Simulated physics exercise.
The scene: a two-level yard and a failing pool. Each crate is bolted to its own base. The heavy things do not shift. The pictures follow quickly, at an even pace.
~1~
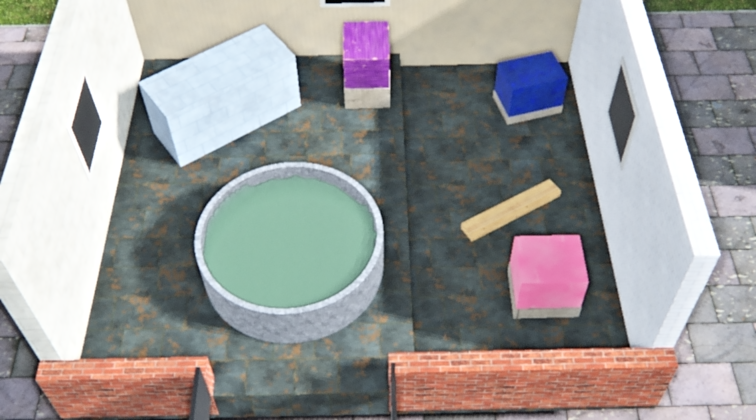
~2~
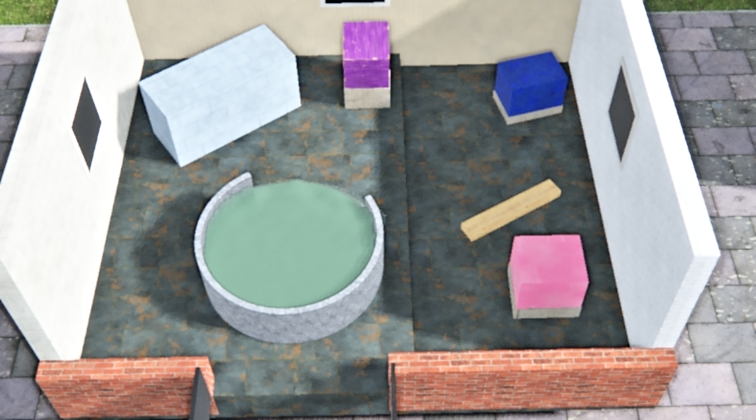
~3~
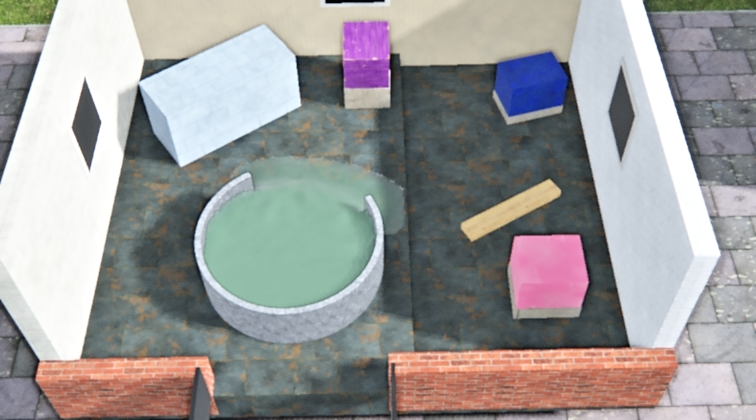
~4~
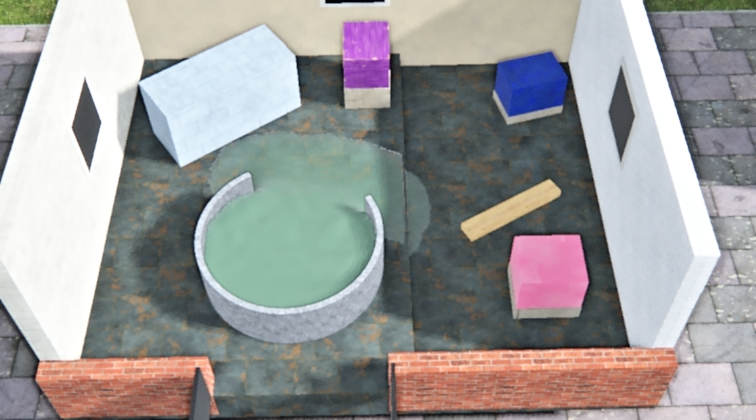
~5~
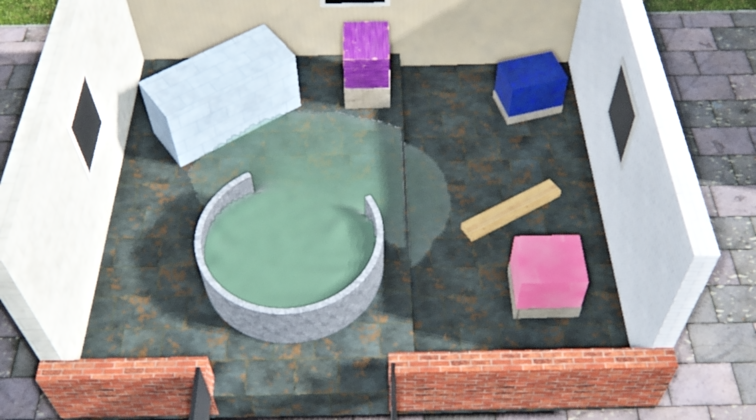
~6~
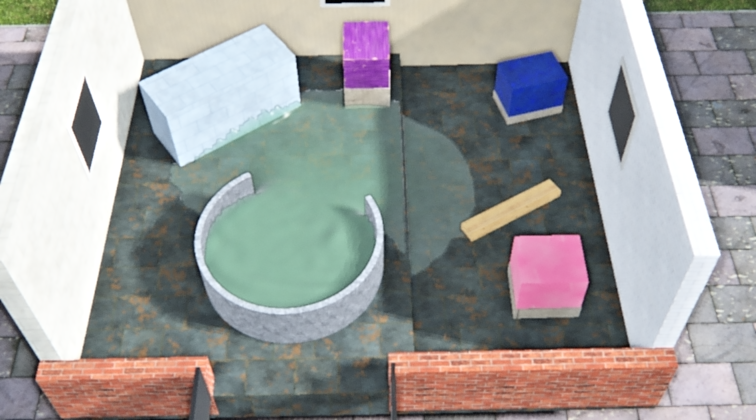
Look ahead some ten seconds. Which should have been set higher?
One by one: The purple crate escapes dry; the blue crate is wetted; the pink crate escapes dry.
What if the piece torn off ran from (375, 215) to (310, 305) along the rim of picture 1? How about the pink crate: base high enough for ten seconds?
Pink crate is soaked.
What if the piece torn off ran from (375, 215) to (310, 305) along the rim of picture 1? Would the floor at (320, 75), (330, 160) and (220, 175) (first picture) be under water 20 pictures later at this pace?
In turn: Clear, free of water, no water.
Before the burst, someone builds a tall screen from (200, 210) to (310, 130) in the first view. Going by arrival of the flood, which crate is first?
It is the purple crate.
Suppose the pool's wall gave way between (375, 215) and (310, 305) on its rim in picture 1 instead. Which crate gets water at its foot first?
I say the one in pink.
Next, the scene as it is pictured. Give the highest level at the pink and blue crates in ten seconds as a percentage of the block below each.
In turn 60 and 190 per cent.
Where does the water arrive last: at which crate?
I say the one in pink.
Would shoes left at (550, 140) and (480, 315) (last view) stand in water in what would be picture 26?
In turn: Covered, free of water.
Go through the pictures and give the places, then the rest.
The round tank at (290, 237) is whole and still, in the first picture.
Water pours out on the round tank's far side and has run to a hidden place, in the second picture.
The front is at (239, 177), out from the gap on the round tank's far side, in the third picture.
Water pours out on the round tank's far side and has run to (228, 154), in the fourth picture.
Water pours out on the round tank's far side and has run to (197, 161), in the fifth picture.
The front is at (442, 139), out from the gap on the round tank's far side, in the sixth picture.
A moment on, water covers 35 % of the floor; the purple crate water round its plinth, the blue crate water round its plinth, the pink crate not reached.
Next, water covers 50 % of the floor; the purple crate water round its plinth, the blue crate water round its plinth, the pink crate water round its plinth.
Then, water covers 65 % of the floor; the purple crate water round its plinth, the blue crate water round its plinth, the pink crate water round its plinth.
Later, water covers 85 % of the floor; the purple crate water round its plinth, the blue crate water round its plinth, the pink crate water round its plinth.
In the end, water covers 95 % of the floor; the purple crate stayed above the water, the blue crate was topped, the pink crate stayed above the water.
